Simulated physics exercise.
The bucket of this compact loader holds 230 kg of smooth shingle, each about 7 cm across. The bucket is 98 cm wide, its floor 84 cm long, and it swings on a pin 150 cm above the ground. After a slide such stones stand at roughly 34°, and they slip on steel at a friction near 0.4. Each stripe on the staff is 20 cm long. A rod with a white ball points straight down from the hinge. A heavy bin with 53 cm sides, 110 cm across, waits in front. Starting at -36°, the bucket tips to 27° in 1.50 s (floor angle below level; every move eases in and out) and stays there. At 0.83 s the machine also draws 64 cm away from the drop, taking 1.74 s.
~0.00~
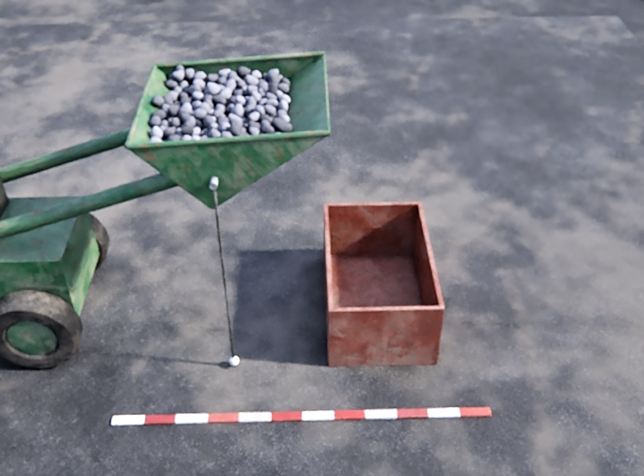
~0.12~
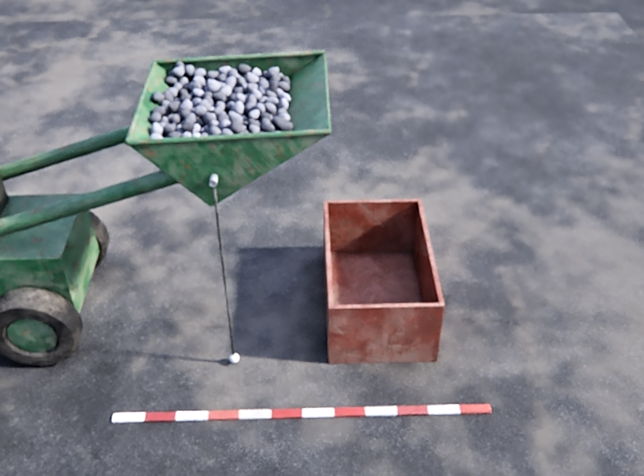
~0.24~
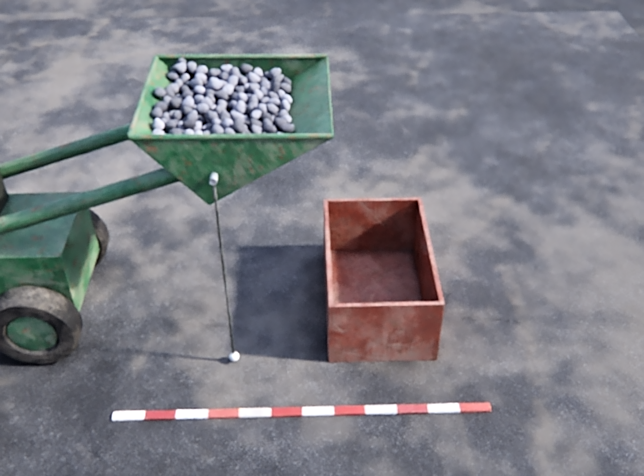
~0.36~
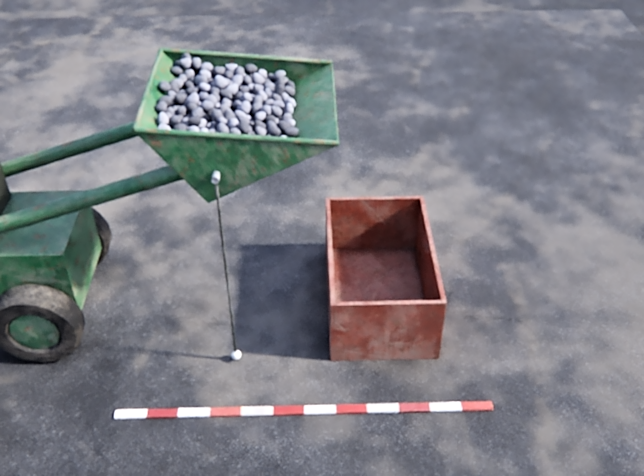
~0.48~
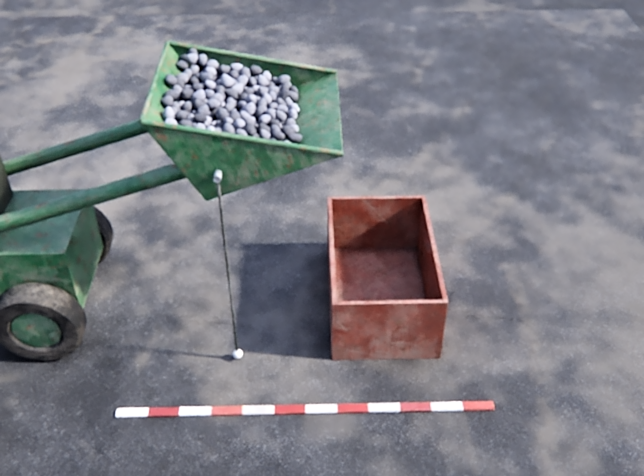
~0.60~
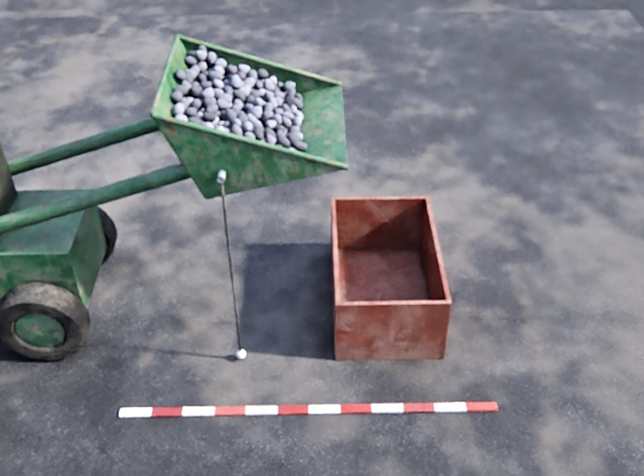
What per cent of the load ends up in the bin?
Some 30 per cent of it.
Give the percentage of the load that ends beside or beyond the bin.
About 0 per cent.
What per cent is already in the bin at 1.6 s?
About 10 per cent by then.
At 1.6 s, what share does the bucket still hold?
It holds some 55 per cent.
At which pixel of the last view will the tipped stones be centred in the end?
Near (316, 295).
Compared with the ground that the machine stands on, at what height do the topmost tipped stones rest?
About 24 cm above it.
After 1.1 s the floor is at 17°; 100 % in the bucket; the foremost stones are at (305, 171).
After 1.6 s the floor is at 27°; 54 % in the bucket, 33 % short of the bin, 12 % in the bin; the foremost stones are at (369, 281).
After 3.0 s the floor is at 27°; 0 % in the bucket, 70 % short of the bin, 28 % in the bin, 1 % beside or beyond the bin; the foremost stones are at (424, 281).
After 5.5 s the floor is at 27°; 0 % in the bucket, 70 % short of the bin, 28 % in the bin, 1 % beside or beyond the bin; the foremost stones are at (424, 281).
